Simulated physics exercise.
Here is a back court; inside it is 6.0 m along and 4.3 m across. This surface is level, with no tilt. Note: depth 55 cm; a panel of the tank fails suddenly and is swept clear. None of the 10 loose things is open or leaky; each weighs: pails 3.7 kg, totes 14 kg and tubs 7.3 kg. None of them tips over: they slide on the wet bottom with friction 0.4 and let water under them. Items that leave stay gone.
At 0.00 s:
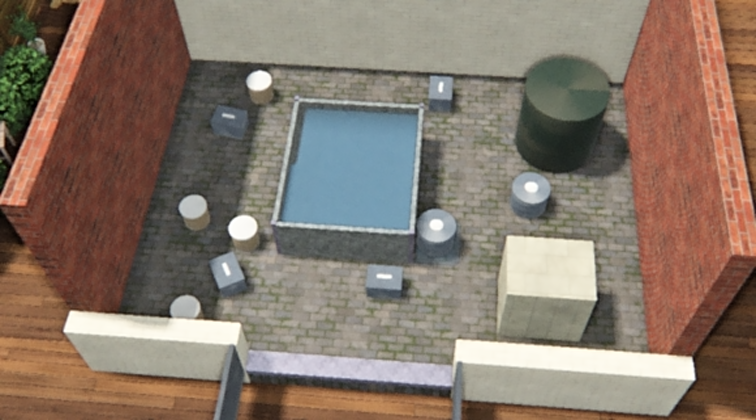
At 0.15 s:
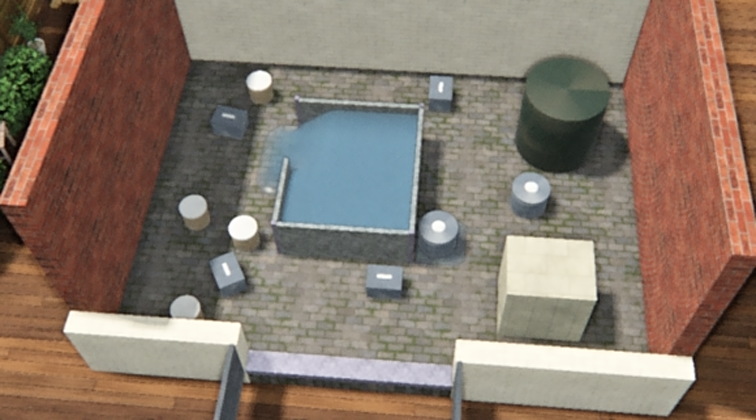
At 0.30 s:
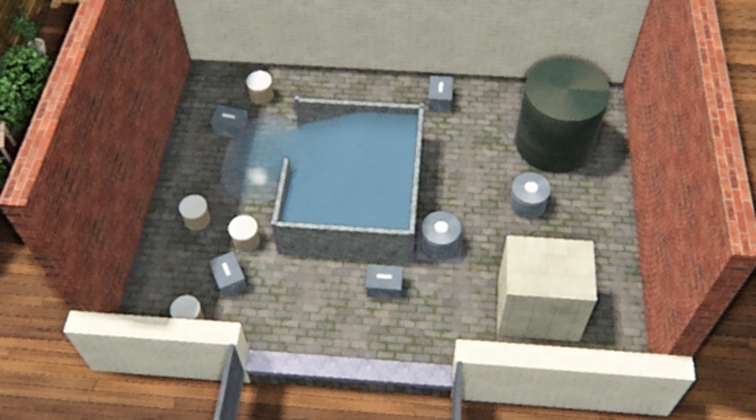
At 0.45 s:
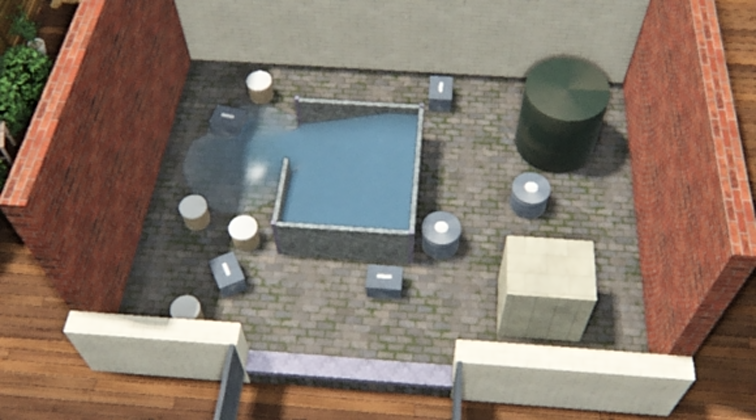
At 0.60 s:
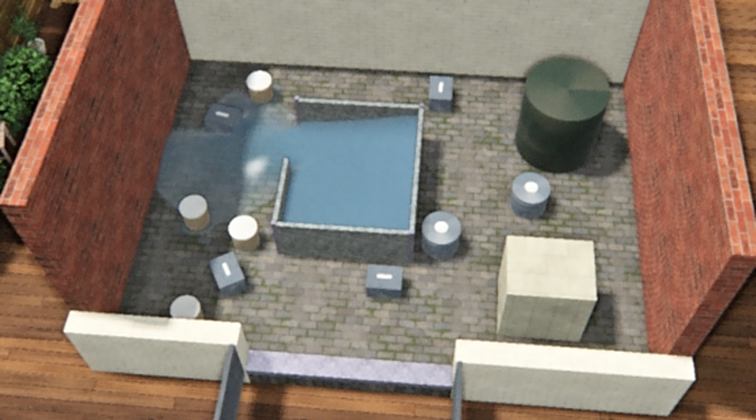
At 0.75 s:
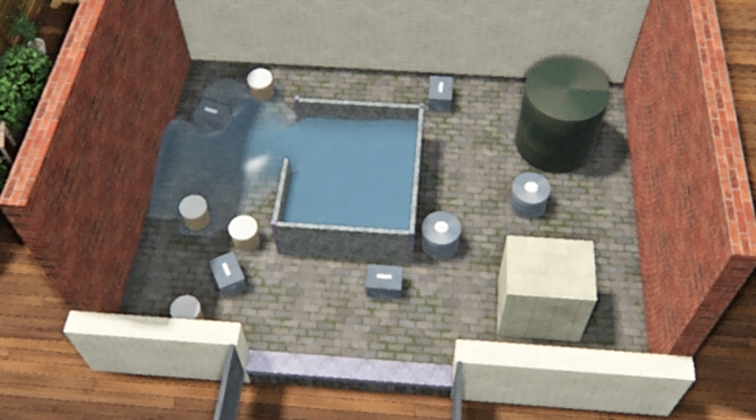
In a walled back court paved with stone, the left panel of a water-filled tank gives way, and water spreads leftward across the paving toward the brick wall, nudging a grey tote near the upper left slightly up and left.
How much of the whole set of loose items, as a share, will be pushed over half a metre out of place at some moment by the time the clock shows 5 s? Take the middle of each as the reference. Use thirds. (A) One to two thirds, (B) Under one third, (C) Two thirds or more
One to two thirds (A).
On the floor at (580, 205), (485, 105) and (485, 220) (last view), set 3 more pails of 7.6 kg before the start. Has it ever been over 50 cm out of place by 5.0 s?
In the order asked: Below the mark; below the mark; below the mark.
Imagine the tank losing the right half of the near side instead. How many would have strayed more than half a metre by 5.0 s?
1.
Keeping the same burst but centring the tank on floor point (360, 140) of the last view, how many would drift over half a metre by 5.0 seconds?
Then the count would be 6.
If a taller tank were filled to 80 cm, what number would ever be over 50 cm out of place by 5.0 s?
The answer would then be 7.
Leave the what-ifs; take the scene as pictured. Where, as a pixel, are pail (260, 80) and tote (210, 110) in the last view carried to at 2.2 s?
Estimated pixels: (294, 64) and (252, 53).
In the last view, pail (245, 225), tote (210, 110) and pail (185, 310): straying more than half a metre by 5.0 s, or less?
One by one: Below the line; above the line; above the line.
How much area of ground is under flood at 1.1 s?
Flooded: Near 6.5 m2.
After 1.1 s 1 of 10 are over 50 cm from their spots; 0 afloat.
After 2.2 s 2 of 10 are over 50 cm from their spots; 3 afloat.
After 3.5 s 4 of 10 are over 50 cm from their spots; 0 afloat.
After 5.0 s 5 of 10 are over 50 cm from their spots, and 5 have been at some point; 2 afloat.
